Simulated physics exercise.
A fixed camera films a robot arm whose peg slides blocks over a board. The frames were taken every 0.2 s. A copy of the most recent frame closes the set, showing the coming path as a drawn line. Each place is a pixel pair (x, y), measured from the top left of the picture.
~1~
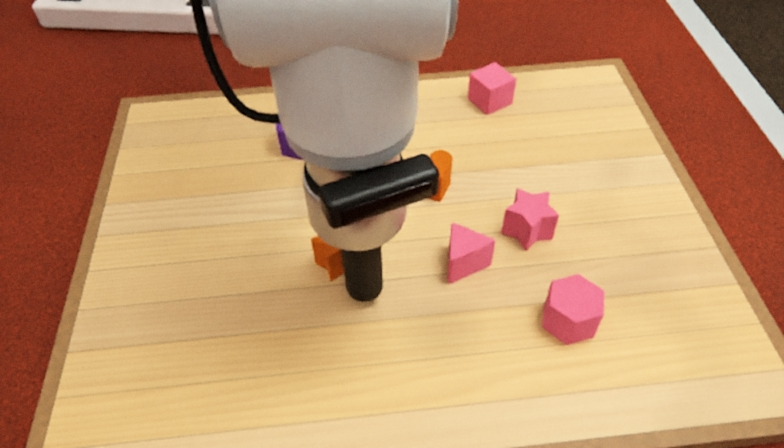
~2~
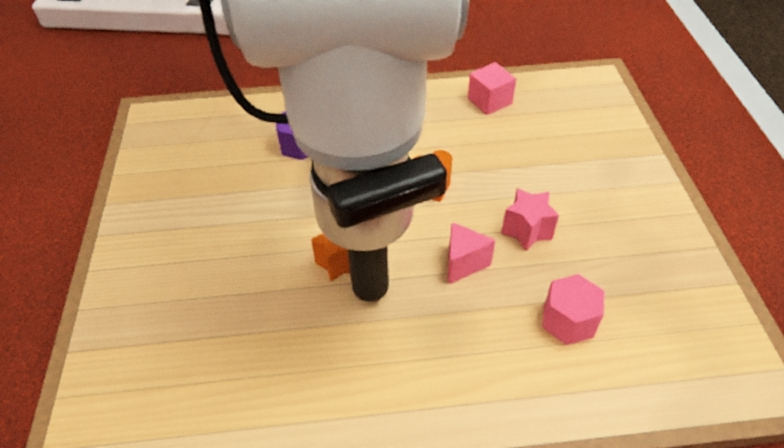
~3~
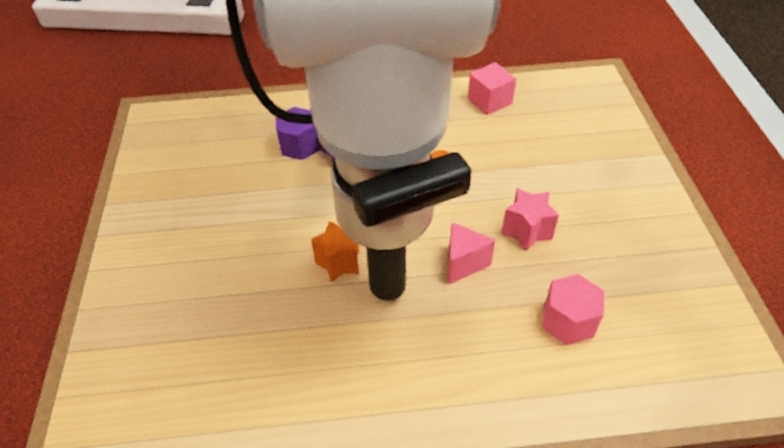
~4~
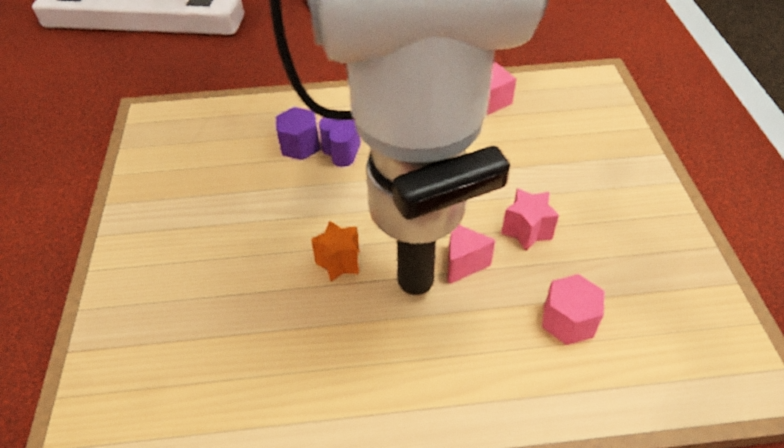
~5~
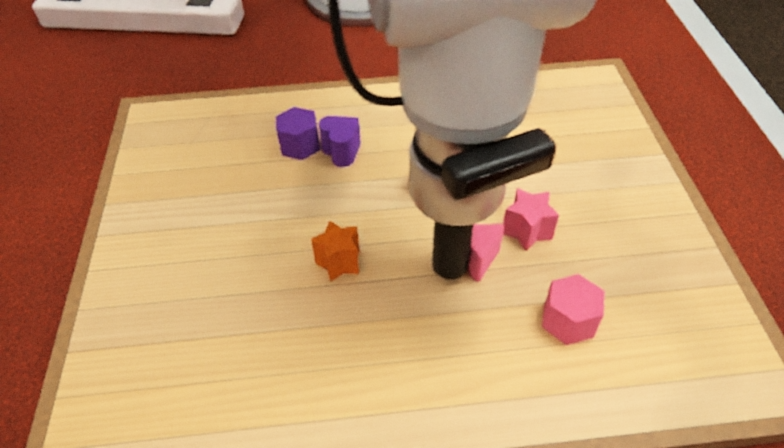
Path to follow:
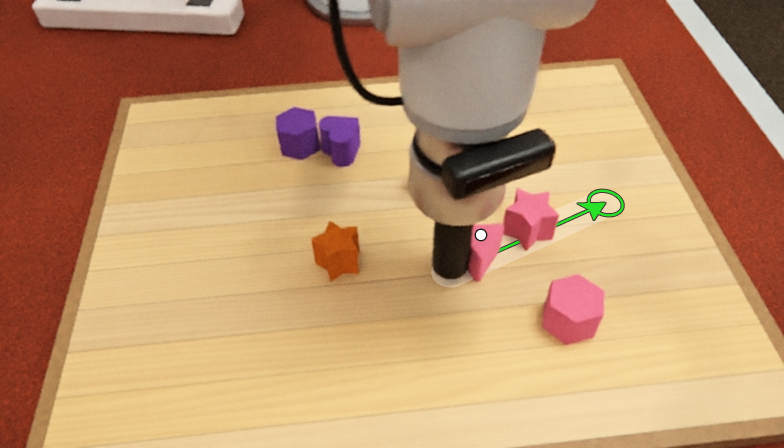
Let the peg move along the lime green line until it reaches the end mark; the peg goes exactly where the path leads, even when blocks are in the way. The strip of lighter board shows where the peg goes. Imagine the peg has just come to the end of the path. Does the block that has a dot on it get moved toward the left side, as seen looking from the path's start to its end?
The answer is no.
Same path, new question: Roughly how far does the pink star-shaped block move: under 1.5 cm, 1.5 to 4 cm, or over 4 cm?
That one ends up more than 4 cm from where it is now.
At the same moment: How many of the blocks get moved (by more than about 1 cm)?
Two move.
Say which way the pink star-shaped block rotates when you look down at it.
Prediction: Counterclockwise.
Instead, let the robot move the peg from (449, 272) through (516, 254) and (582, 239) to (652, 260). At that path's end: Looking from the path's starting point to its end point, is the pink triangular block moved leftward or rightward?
It goes left.
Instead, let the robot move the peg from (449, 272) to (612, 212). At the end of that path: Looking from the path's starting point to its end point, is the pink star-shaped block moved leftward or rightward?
Goes left.
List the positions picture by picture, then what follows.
Peg tip (365, 288); block tops, pink triangular block (467, 240); pink star-shaped block (533, 205); pink hexagon (578, 297), in the first frame.
Peg (371, 288); blocks unchanged, in the second frame.
Peg (388, 287); blocks unchanged, in the third frame.
Peg (416, 281); blocks unchanged, in the fourth frame.
Peg (450, 266); pink triangular block (481, 235); pink star-shaped block (533, 205); pink hexagon (578, 297), in the fifth frame.
Path on the board, from (449, 272) directly to (606, 203); the dot is on the pink triangular block.
On the path given first. One third of the way, peg (506, 242); pink triangular block (540, 214); pink star-shaped block (558, 190), turned 30° anticlockwise.
Two thirds of the way, peg (559, 218); pink triangular block (598, 206), turned 40° clockwise; pink star-shaped block (575, 172), turned 45° anticlockwise.
At the end, peg (608, 196); pink triangular block (623, 206), turned 80° clockwise; pink star-shaped block (581, 160), turned 80° anticlockwise; pink hexagon in place.
